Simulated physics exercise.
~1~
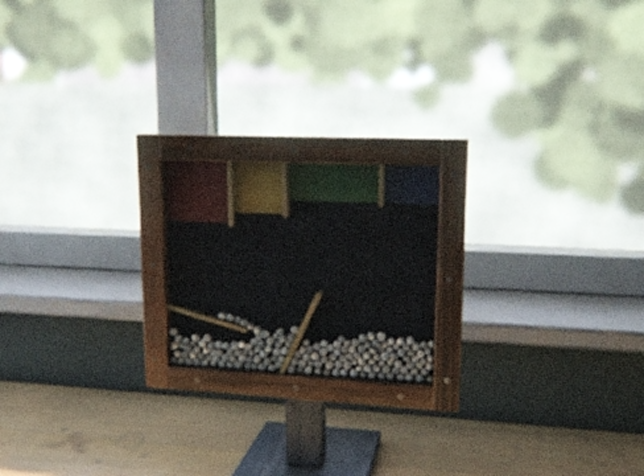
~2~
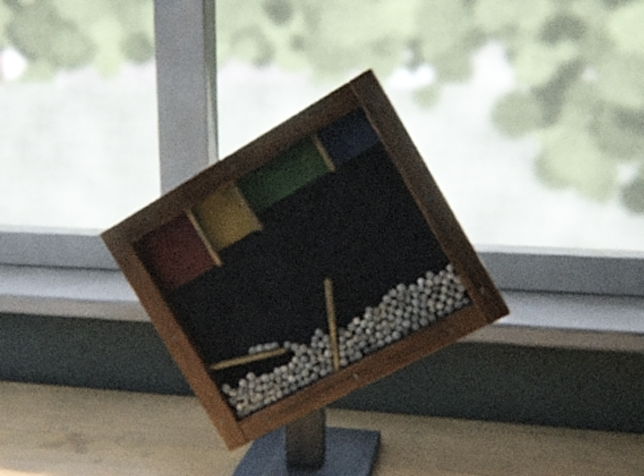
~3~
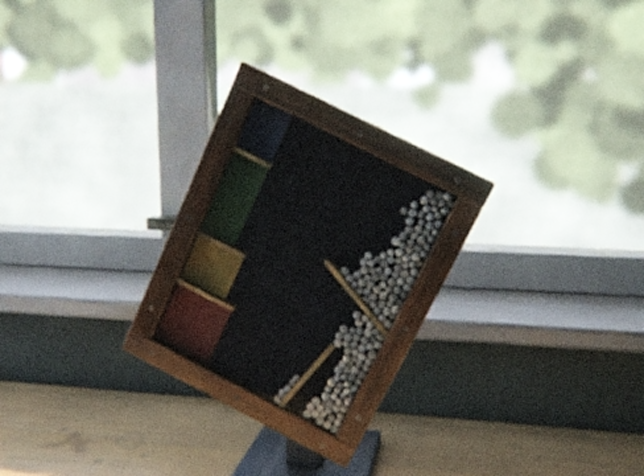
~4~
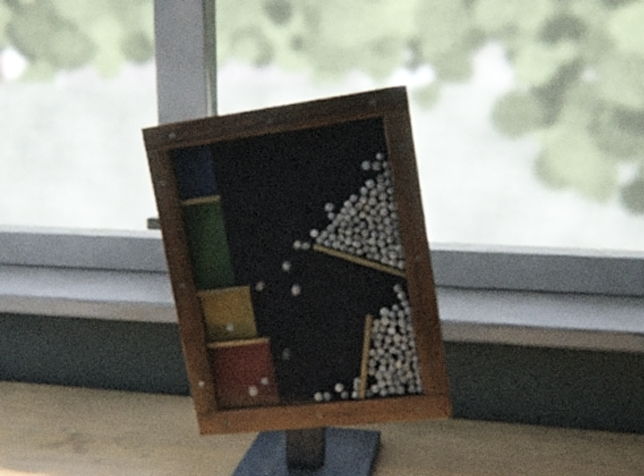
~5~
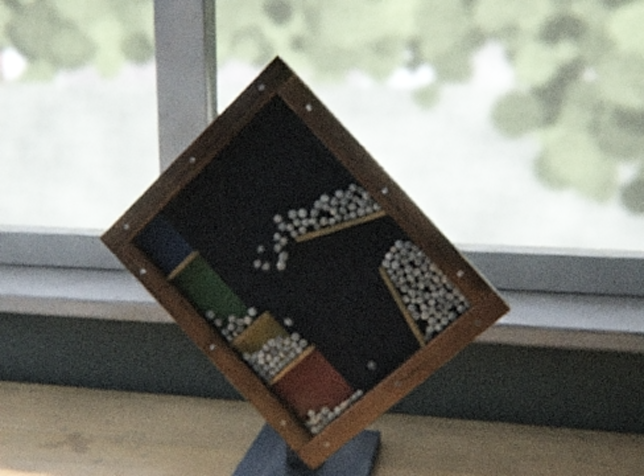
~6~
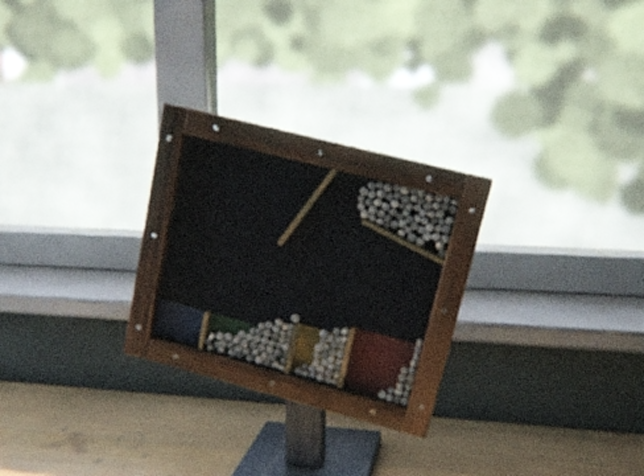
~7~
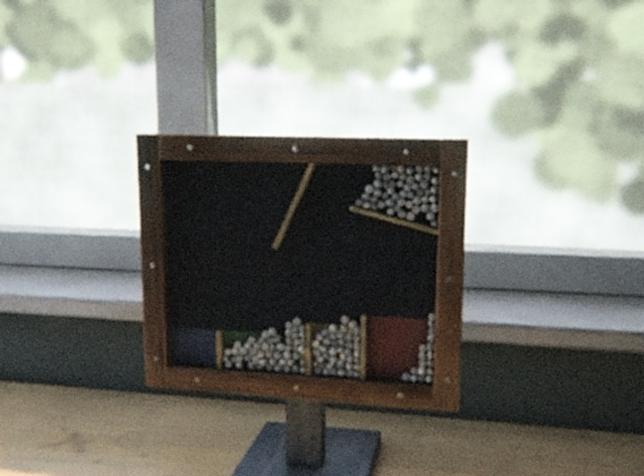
To begin with, a wooden-framed case stands upright on a stand before a window, with small pale pills heaped along its floor and red, yellow, green and blue pockets across the top. The case turns counterclockwise, and the pills bank steeply against the side that was on the right. As the pockets swing down the left, pills spill across the dark middle, while many stay behind two slanted strips. The turning continues until the case rests upside down. Green and yellow hold sizeable piles, red holds a few, blue looks empty, and a cluster remains caught at upper right.
